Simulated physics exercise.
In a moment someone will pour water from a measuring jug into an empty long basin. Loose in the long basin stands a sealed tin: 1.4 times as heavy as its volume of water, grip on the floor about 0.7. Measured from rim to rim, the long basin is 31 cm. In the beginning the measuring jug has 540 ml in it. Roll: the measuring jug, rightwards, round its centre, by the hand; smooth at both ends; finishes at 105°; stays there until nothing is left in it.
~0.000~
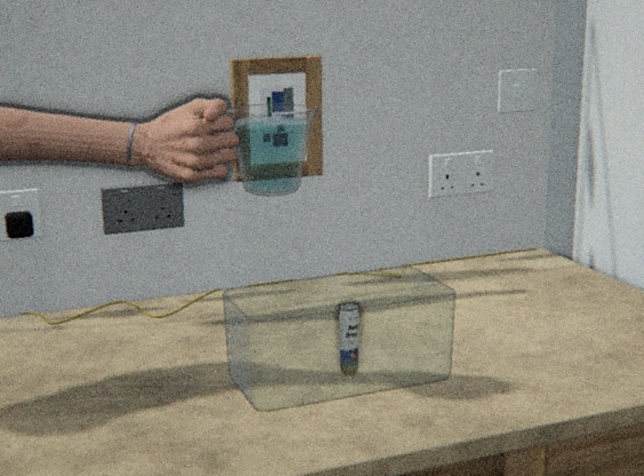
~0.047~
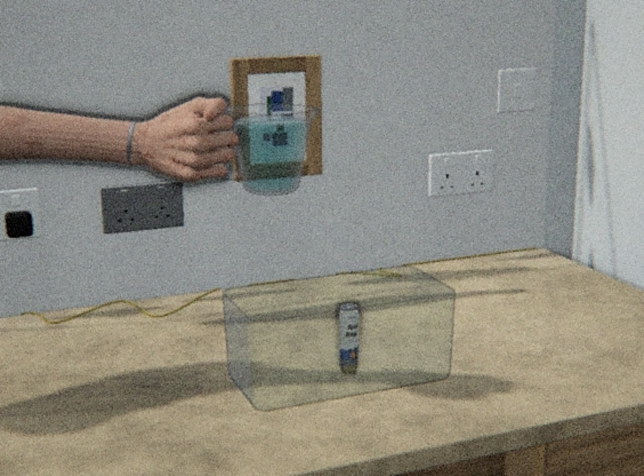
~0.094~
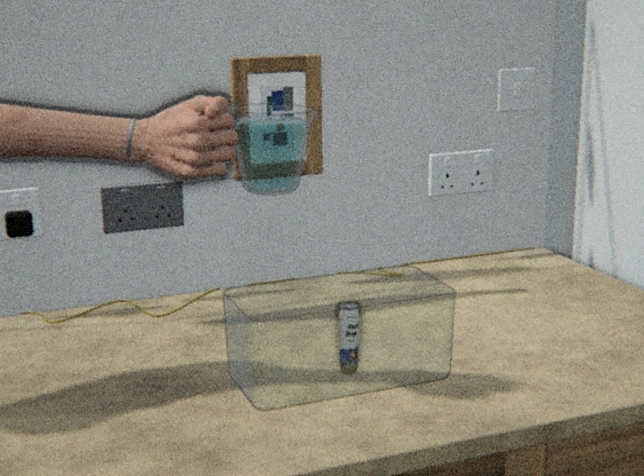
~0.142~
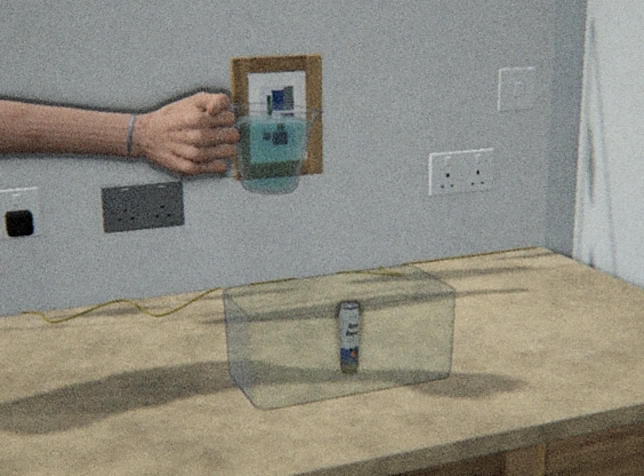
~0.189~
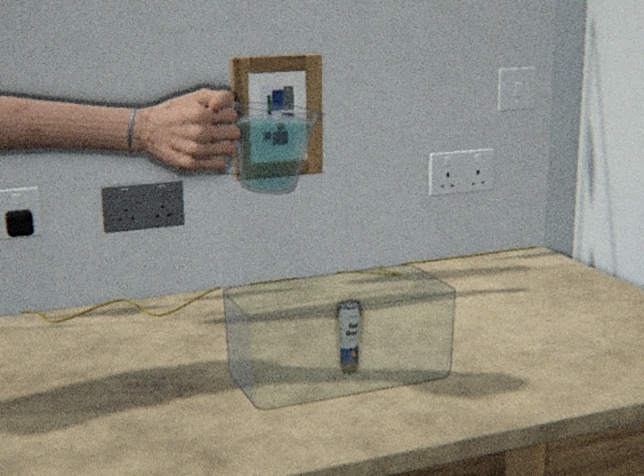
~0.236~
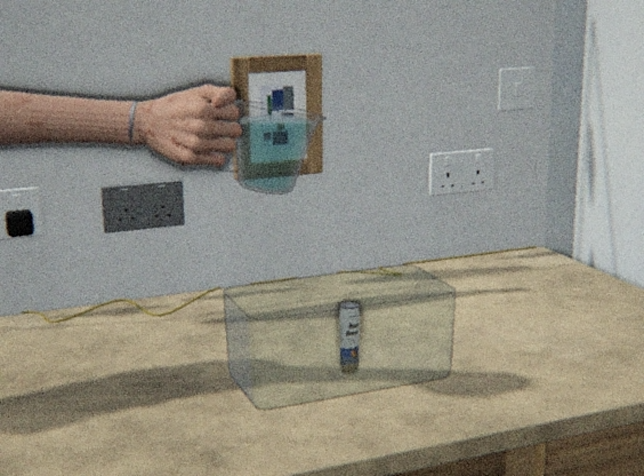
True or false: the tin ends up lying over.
False.
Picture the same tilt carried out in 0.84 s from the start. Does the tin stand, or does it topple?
In that case the tin stays vertical.
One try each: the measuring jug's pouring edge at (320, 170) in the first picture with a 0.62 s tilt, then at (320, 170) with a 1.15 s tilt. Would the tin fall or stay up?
The tin overturns the first time and stays vertical the second time.
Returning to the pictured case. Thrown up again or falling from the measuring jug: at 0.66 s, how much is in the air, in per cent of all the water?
Roughly 24 %.
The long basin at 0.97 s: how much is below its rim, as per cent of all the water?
Around 60 parts in a hundred.
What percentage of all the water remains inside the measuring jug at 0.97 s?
Near 14 percent, more or less.
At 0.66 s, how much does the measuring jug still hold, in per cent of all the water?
About 72 percent.
By 0.66 s the tilt is 65° and 71 per cent is still to pour; the tin stands where it began.
By 0.97 s the tilt is 99° and 15 per cent is still to pour; the tin stands where it began.
By 1.30 s the tilt is 105° and 0 per cent is still to pour; the tin stands where it began.
By 1.65 s the tilt is 105° and 0 per cent is still to pour; the tin stands where it began.
At rest the tin stands where it began.
